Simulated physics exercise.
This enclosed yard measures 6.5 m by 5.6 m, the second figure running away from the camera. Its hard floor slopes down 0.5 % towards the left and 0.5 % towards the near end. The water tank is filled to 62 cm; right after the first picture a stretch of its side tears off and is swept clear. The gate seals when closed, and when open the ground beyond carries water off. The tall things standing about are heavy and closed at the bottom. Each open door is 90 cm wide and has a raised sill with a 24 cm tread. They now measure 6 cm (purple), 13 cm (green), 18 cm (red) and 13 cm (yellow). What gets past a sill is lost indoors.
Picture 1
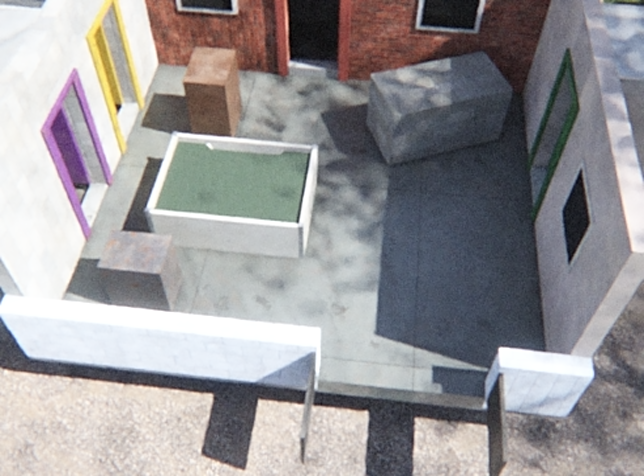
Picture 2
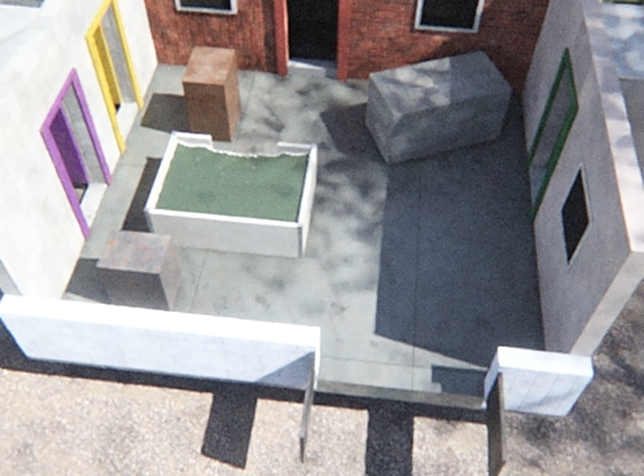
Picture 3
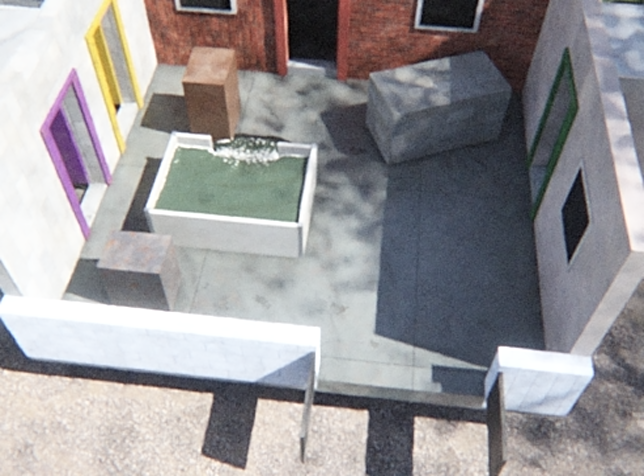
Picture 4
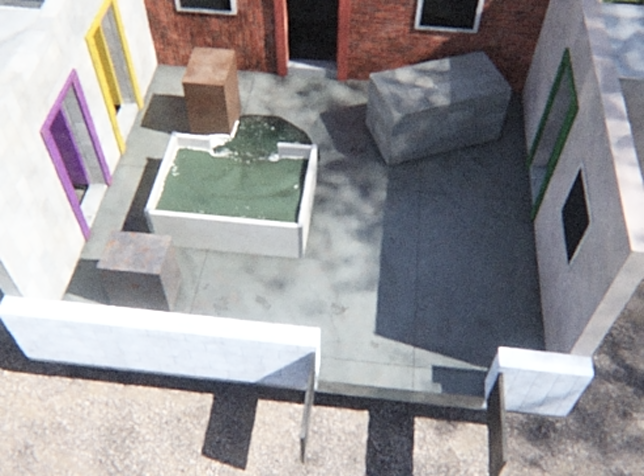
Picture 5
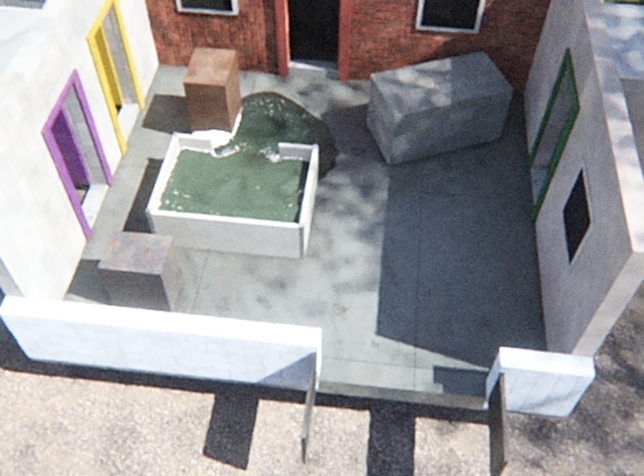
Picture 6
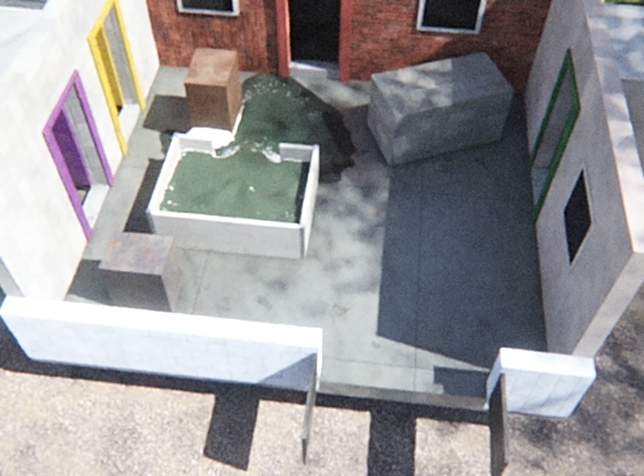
In a walled yard, the far side of a white tank of green water gave way, and water poured out through the gap and spread across the floor behind it toward the brick wall.
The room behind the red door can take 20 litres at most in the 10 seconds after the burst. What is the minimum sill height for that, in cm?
It would have to be roughly 24 cm high.
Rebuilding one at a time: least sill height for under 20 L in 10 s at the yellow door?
About 8.0 cm at yellow.
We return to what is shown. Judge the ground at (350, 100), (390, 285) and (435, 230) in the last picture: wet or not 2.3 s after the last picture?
In that order: Flooded, dry, still dry.
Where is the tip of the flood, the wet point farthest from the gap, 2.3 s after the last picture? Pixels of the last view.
Near (524, 94).
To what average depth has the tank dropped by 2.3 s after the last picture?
About 24 cm.
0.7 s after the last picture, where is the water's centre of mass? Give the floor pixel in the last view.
Around (250, 171).
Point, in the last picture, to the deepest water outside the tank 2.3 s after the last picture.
Around (461, 89).
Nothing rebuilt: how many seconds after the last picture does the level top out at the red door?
Near 0.6 s.
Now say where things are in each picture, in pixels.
In the first picture, still water, 62 cm deep, in the water tank at (235, 182); the red door at (313, 29) is dry.
In the second picture, water pours out on the far side and has run 0.3 m, to a hidden place; about 6 cm deep outside, 62 cm at the back.
In the third picture, water pours out on the far side and has run 0.8 m, to (235, 137); about 10 cm deep outside, 62 cm at the back.
In the fourth picture, the front is at (248, 118), 1.3 m from the gap on the far side; 1.6 m2 of floor is wet, 57 cm left at the back.
In the fifth picture, the front is at (258, 95), 1.9 m from the gap on the far side; 2.6 m2 of floor is wet, 51 cm left at the back.
In the sixth picture, water pours out on the far side and has run 2.5 m, to (268, 74); about 6 cm deep outside, 52 cm at the back; the red door at (314, 29), 2.6 m from the gap, is still 0.4 m from the nearest water.
Then, 0.7 s after the last picture water covers 25 % of the floor, deepest (37 cm) near (278, 75); 29 cm at the red door, 7 litres in over its 18 cm sill.
Then, 2.3 s after the last picture water covers 40 % of the floor, deepest (28 cm) near (461, 89); 20 cm at the red door, 61 litres in over its 18 cm sill.
Then, 9.3 s after the last picture water covers 90 % of the floor, deepest (12 cm) near (50, 334); 7 cm at the red door, 65 litres in over its 18 cm sill.
At the red door as built, the water peaked near 29 cm, 0.7 s after the last picture.
With a sill of 21.5 cm, 34 litres would have come in within the 10 s; with 29 cm, 4 litres. So under 20 litres takes about 24 cm.
